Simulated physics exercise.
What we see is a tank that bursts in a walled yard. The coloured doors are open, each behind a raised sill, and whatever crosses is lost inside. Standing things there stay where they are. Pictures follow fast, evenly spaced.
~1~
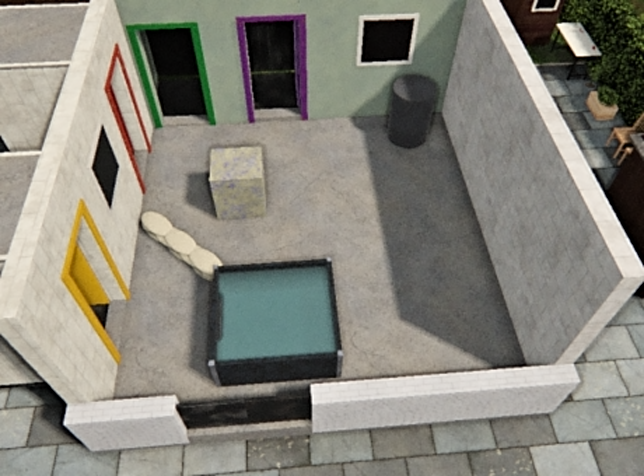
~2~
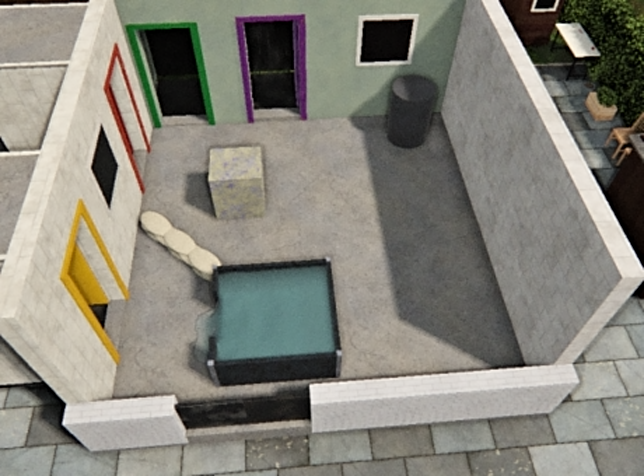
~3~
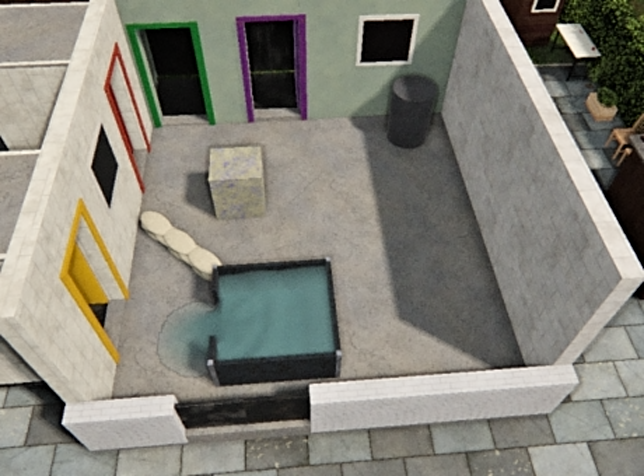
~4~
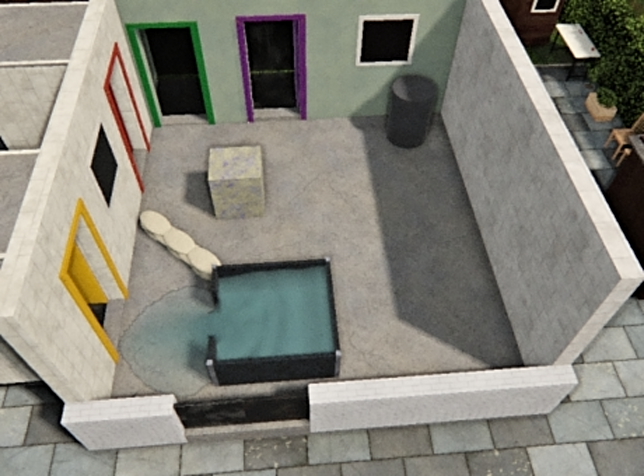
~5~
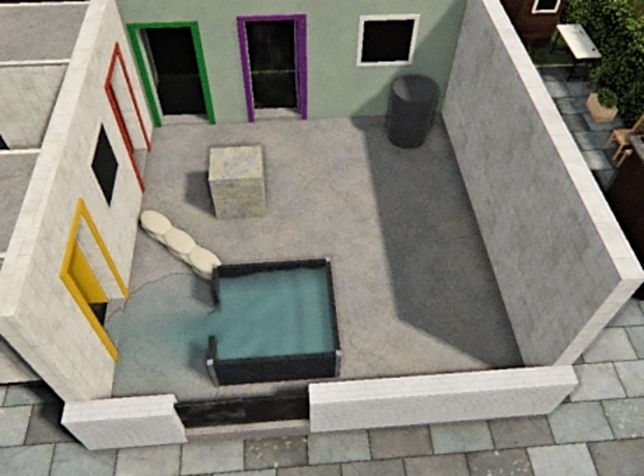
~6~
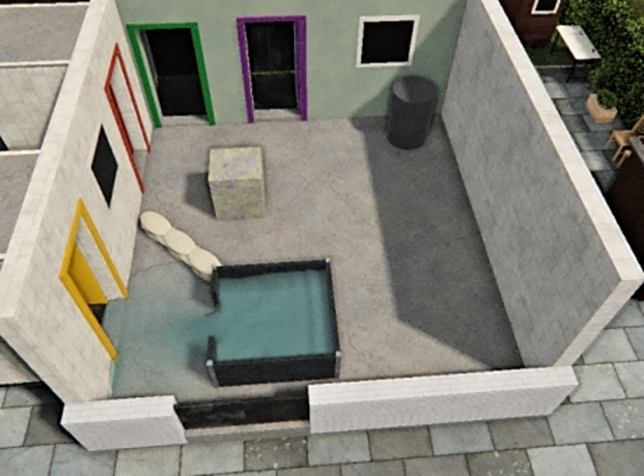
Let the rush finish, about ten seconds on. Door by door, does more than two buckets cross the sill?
At the end, yellow door: Too much water; green door: Little enough water; purple door: Little enough water; red door: Little enough water.
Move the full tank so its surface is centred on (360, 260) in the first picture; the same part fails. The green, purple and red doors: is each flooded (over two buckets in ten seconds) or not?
The green one exceeds the limit, the purple one stays within the limit, and the red one stays within the limit.
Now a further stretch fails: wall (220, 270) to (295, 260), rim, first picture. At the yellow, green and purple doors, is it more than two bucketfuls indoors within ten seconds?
Briefly, yellow remains below the limit, green crosses the limit, and purple remains below the limit.
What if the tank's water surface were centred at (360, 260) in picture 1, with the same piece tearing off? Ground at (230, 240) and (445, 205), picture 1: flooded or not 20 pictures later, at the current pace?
Point 1: Soaked through; point 2: Not wet.
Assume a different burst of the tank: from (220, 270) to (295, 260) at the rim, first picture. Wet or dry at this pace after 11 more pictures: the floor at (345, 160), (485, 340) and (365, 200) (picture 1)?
One after the other: Covered, not flooded, flooded.
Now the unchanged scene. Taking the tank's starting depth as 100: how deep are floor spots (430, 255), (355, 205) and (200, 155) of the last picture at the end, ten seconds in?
Approx. values, in order: 4 %, 2 %, 2 %.
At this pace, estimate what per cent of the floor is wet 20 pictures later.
It comes to 20 per cent.
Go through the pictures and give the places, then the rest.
In the first picture, still water in the tank at (275, 312).
In the second picture, the front is at (204, 318), out from the gap at (220, 330).
In the third picture, the front is at (163, 347), out from the gap at (220, 330).
In the fourth picture, the front is at (128, 349), out from the gap at (219, 329).
In the fifth picture, the front is at (101, 349), out from the gap at (219, 329).
In the sixth picture, the front is at a hidden place, out from the gap at (219, 329).
A moment on, water covers 10 % of the floor; the yellow door far over two buckets in, the green door not reached, the purple door not reached, the red door not reached.
Next, water covers 15 % of the floor; the yellow door far over two buckets in, the green door not reached, the purple door not reached, the red door wet at the sill, nothing in.
Then, water covers 20 % of the floor; the yellow door far over two buckets in, the green door wet at the sill, nothing in, the purple door not reached, the red door wet at the sill, nothing in.
Later, water covers 30 % of the floor; the yellow door far over two buckets in, the green door wet at the sill, nothing in, the purple door not reached, the red door wet at the sill, nothing in.
In the end, water covers 45 % of the floor; the yellow door far over two buckets in, the green door wet at the sill, nothing in, the purple door not reached, the red door wet at the sill, nothing in.
